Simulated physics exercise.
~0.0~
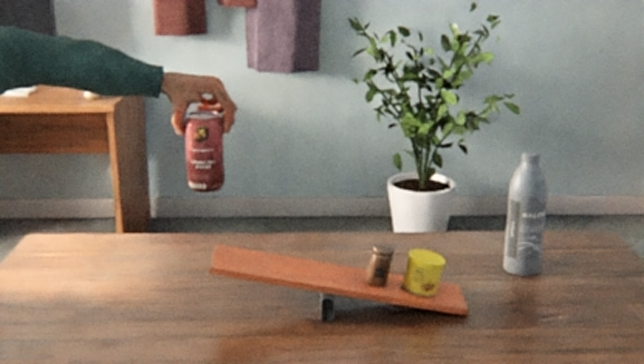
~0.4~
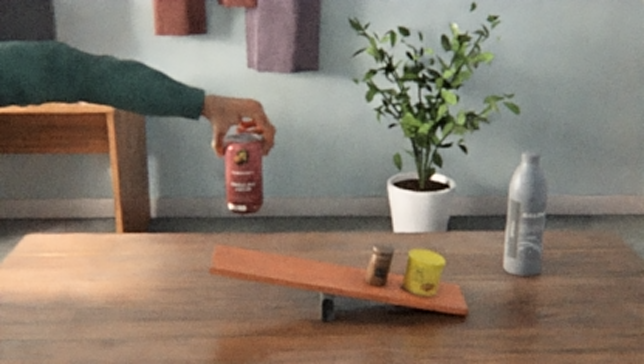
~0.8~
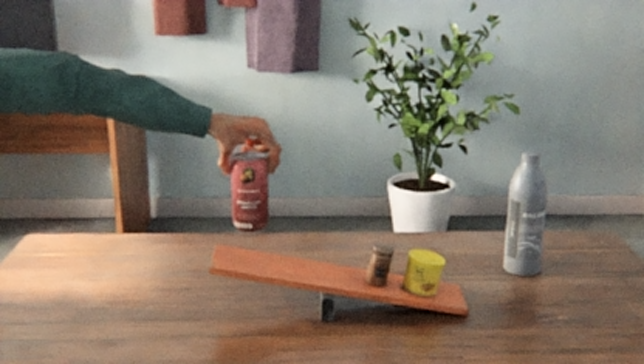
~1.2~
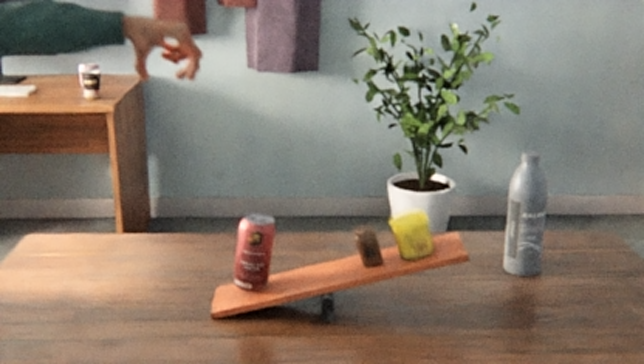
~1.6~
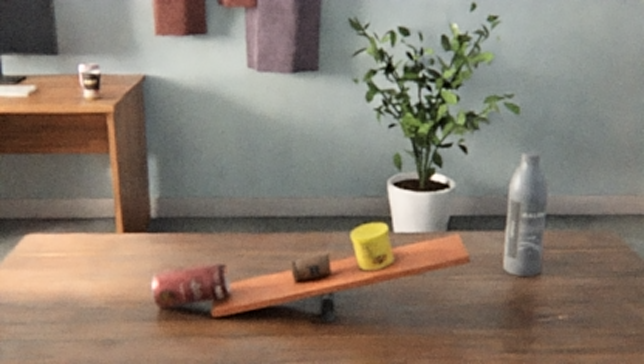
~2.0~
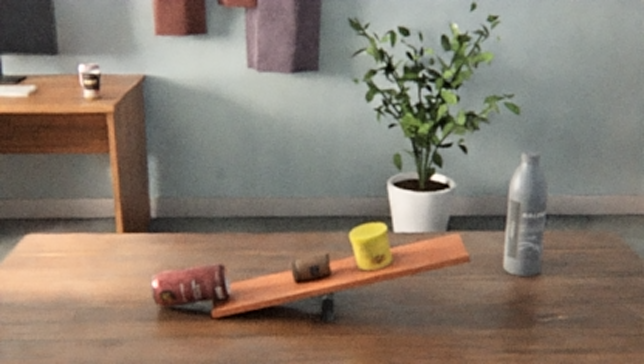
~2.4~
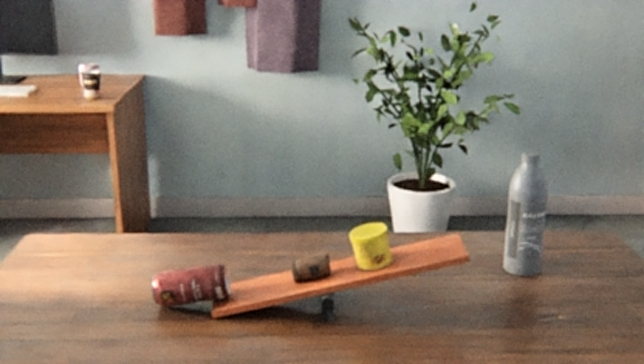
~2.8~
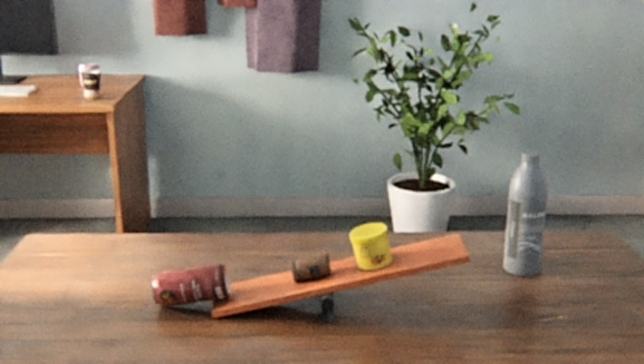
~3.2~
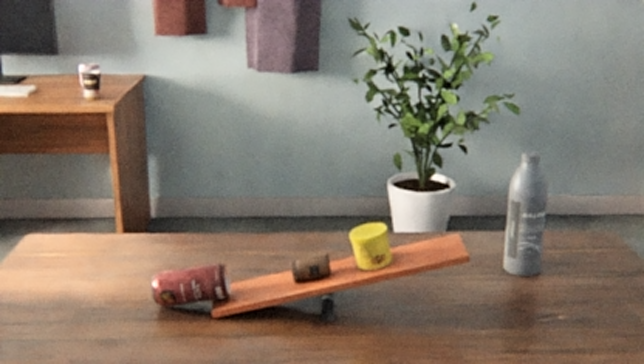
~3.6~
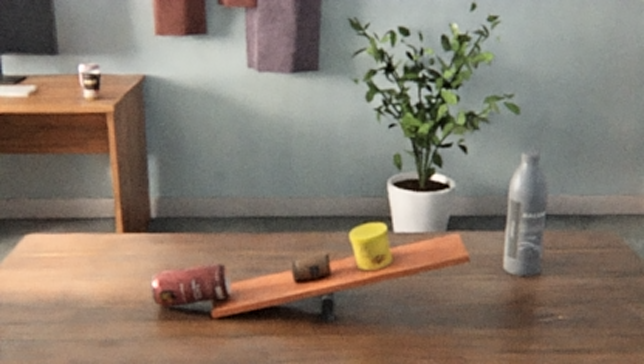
On a wooden table in a room with a potted plant behind it, an orange plank rests across a small block, its right end down under a brown shaker and a yellow tin, with a grey bottle standing to the right. A hand holding a red can moves right and lowers it toward the raised left end. The can lands there, the plank swings over, and the hand draws back. The can topples off the left end while the shaker tips over and the tin shifts left. Everything settles, with the can on its side against the plank's lowered left end, the shaker lying on the plank, and the tin still upright on the slope.
